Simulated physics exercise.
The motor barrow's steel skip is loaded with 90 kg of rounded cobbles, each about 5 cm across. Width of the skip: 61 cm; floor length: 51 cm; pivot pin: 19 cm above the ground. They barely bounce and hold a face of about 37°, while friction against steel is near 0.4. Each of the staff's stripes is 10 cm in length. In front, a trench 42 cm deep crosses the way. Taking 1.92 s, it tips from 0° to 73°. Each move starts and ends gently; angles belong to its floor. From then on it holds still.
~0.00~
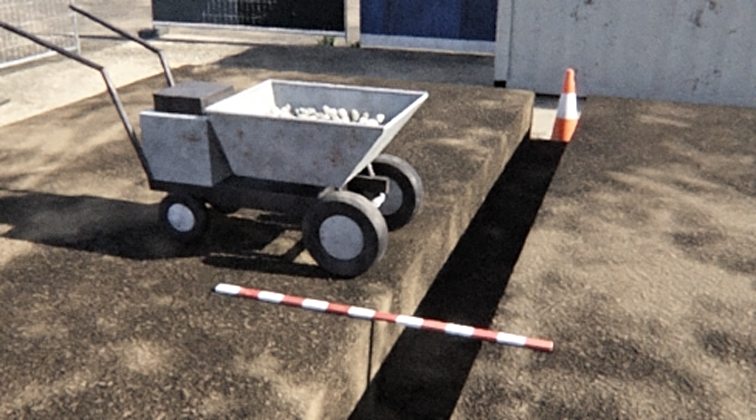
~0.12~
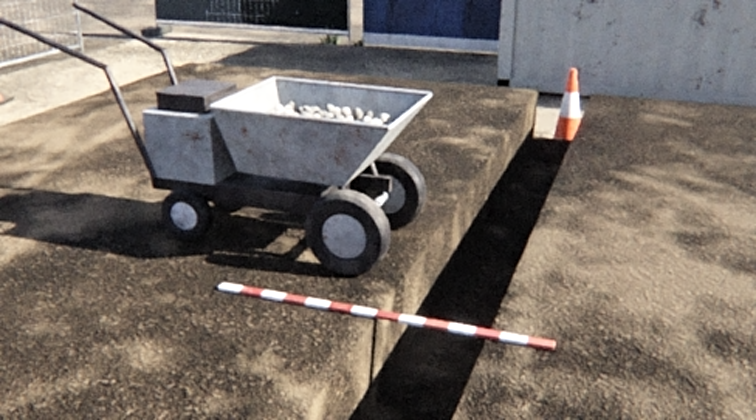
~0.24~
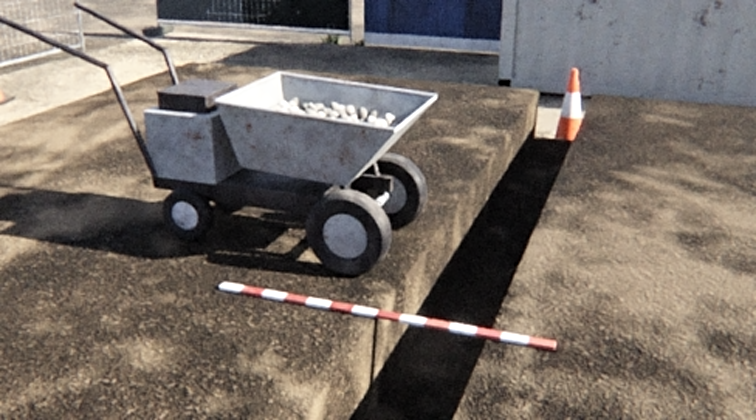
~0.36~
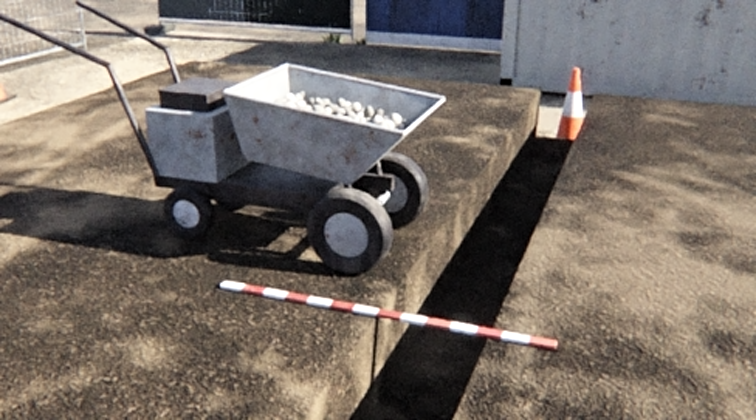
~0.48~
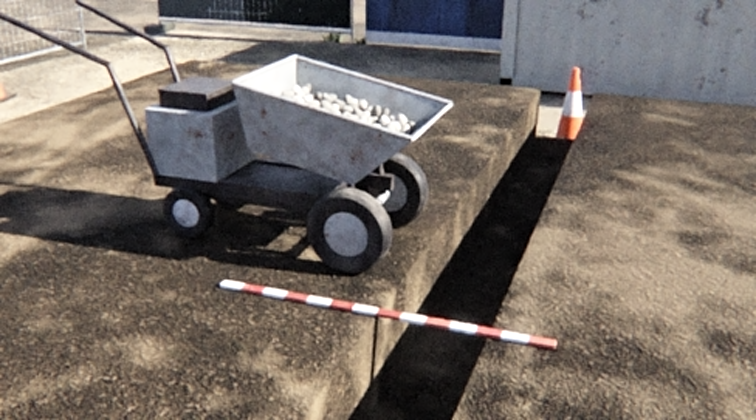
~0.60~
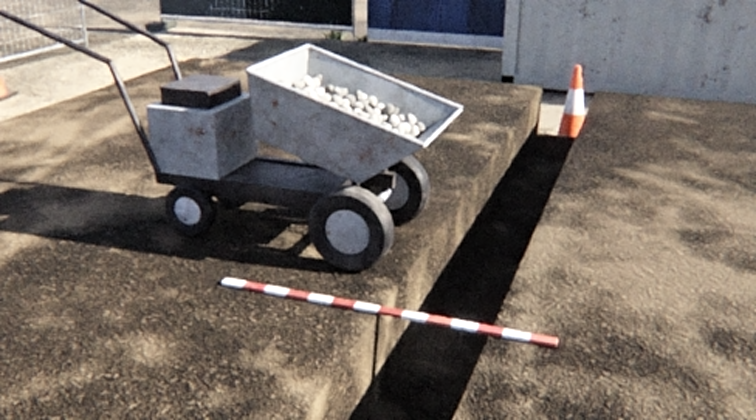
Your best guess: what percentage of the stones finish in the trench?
My guess is about 61 per cent.
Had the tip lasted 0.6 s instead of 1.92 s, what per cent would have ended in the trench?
My guess is near 40 percent.
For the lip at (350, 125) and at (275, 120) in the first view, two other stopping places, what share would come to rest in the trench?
Around 100% for the first place and 65% for the second.
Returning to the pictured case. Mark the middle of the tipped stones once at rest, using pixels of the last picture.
Roughly at (503, 330).
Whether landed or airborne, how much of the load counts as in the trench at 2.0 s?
About 25 per cent by then.
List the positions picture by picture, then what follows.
In the first frame, the skip is at 0°, its lip at (385, 128); the top of the load is at (325, 117).
The second frame shows lip at (389, 128), floor tilted 1°, highest stones at (329, 115); the stones move at 0.1 m/s on average.
In the third frame, the skip is at 3°, its lip at (395, 130); the top of the load is at (316, 111); the stones move at 0.2 m/s on average.
The fourth frame shows lip at (404, 134), floor tilted 7°, highest stones at (301, 102); the stones move at 0.3 m/s on average.
The fifth frame shows lip at (413, 139), floor tilted 11°, highest stones at (308, 96); the stones move at 0.3 m/s on average.
The sixth frame shows lip at (424, 145), floor tilted 17°, highest stones at (305, 86); the stones move at 0.4 m/s on average.
After 1.4 s the floor is at 62°; 100 % in the skip; the foremost stones are at (475, 208).
After 2.0 s the floor is at 73°; 47 % in the skip, 24 % in the trench, 30 % past the trench; the foremost stones are at (616, 271).
After 2.4 s the floor is at 73°; 18 % in the skip, 41 % in the trench, 41 % past the trench; the foremost stones are at (670, 280).
After 4.3 s the floor is at 73°; 0 % in the skip, 61 % in the trench, 39 % past the trench; the foremost stones are at (689, 289).
